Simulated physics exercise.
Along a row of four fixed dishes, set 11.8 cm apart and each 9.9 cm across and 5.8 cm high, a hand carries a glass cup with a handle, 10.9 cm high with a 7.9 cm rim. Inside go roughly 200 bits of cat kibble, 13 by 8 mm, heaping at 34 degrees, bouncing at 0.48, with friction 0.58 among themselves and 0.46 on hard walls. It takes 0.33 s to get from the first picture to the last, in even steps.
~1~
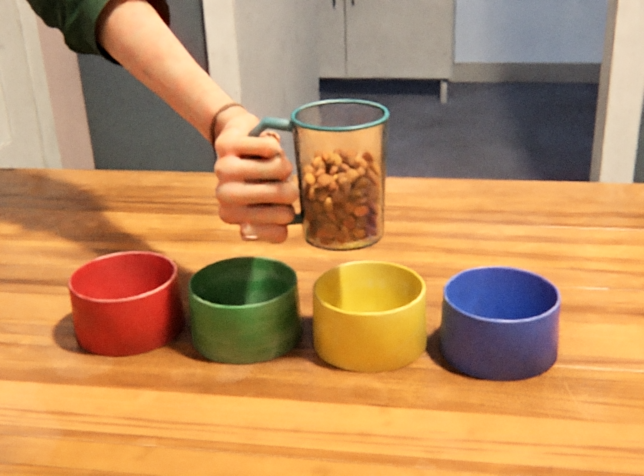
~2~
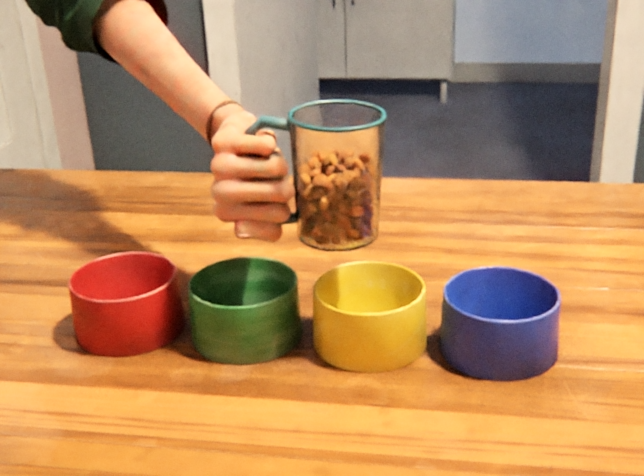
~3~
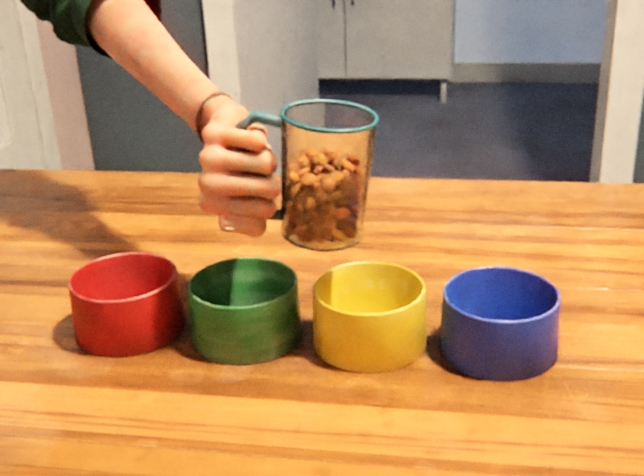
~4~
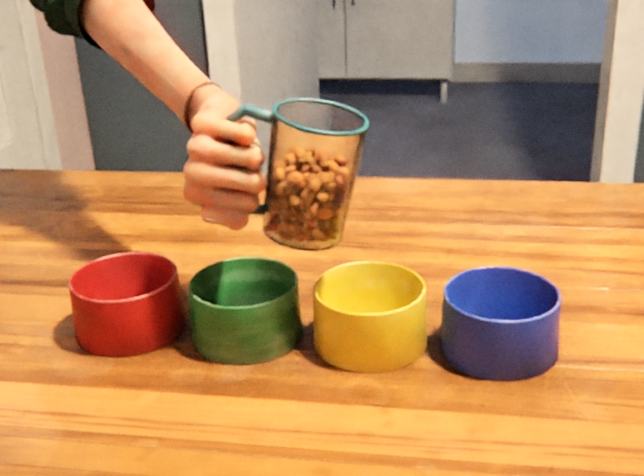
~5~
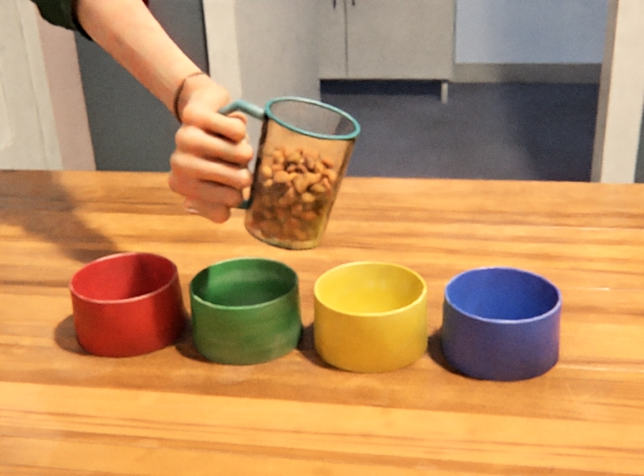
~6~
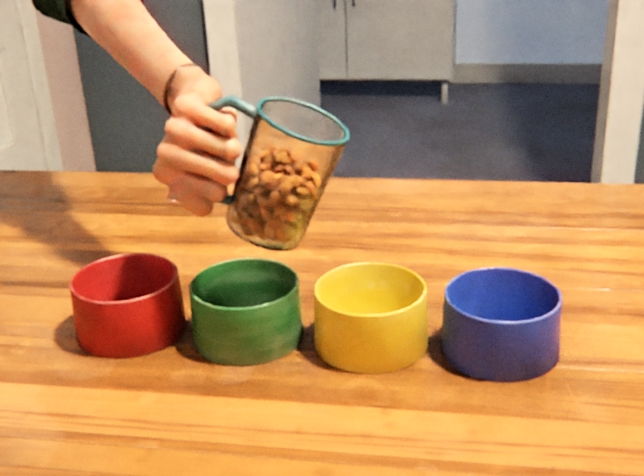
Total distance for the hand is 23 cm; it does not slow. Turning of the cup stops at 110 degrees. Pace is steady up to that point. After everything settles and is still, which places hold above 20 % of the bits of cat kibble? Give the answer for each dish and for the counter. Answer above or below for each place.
Red dish: Above, blue dish: Below, green dish: Below, yellow dish: Below, counter: Above.
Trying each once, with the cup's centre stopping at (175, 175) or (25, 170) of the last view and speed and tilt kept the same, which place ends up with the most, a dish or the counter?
The largest share ends at green first and at red second.
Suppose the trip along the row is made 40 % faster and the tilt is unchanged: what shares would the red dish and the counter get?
In that case: Red 50, and counter 30.
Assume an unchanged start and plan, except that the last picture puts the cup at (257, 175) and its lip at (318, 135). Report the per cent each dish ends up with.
Kept per dish: Red = 50, blue = 0, green = 0, yellow = 0.
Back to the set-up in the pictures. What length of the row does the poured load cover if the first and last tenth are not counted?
Length: Approx. 11 cm.
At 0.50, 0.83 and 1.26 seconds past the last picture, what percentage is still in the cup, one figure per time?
Around 100 per cent at the first moment, 100 at the second and 85 at the third.
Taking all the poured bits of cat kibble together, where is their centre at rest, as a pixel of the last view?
Est. centre at rest: (162, 321) px.
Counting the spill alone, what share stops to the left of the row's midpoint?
Share: About 100 in a hundred.
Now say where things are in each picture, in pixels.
Cup at (342, 176), tilt 0 degrees, lip at (387, 116), moved 0.0 cm; middle of the pieces at (343, 201); blue dish at (501, 293); yellow dish at (369, 287); green dish at (243, 281); red dish at (123, 275), in the first picture.
Cup at (337, 176), tilt 2 degrees, lip at (384, 117), moved 0.4 cm; middle of the pieces at (338, 201), in the second picture.
Cup at (325, 176), tilt 6 degrees, lip at (376, 121), moved 1.4 cm; middle of the pieces at (324, 201), in the third picture.
Cup at (311, 176), tilt 11 degrees, lip at (367, 126), moved 2.7 cm; middle of the pieces at (307, 200), in the fourth picture.
Cup at (297, 176), tilt 17 degrees, lip at (358, 132), moved 3.9 cm; middle of the pieces at (291, 199), in the fifth picture.
Cup at (283, 176), tilt 22 degrees, lip at (347, 138), moved 5.2 cm; middle of the pieces at (275, 199); blue dish at (502, 294); yellow dish at (370, 288); green dish at (244, 283); red dish at (124, 277), in the sixth picture.
Then, 0.50 s after the last picture, tilt 64 degrees; cup holds 100 %.
Then, 0.83 s after the last picture, tilt 92 degrees; cup holds 100 %.
Then, 1.26 s after the last picture, tilt 110 degrees; cup holds 85 %, red 10 %.
In the end, red 50 %, blue 0 %, green 5 %, yellow 0 %, counter 35 %, cup 10 %.
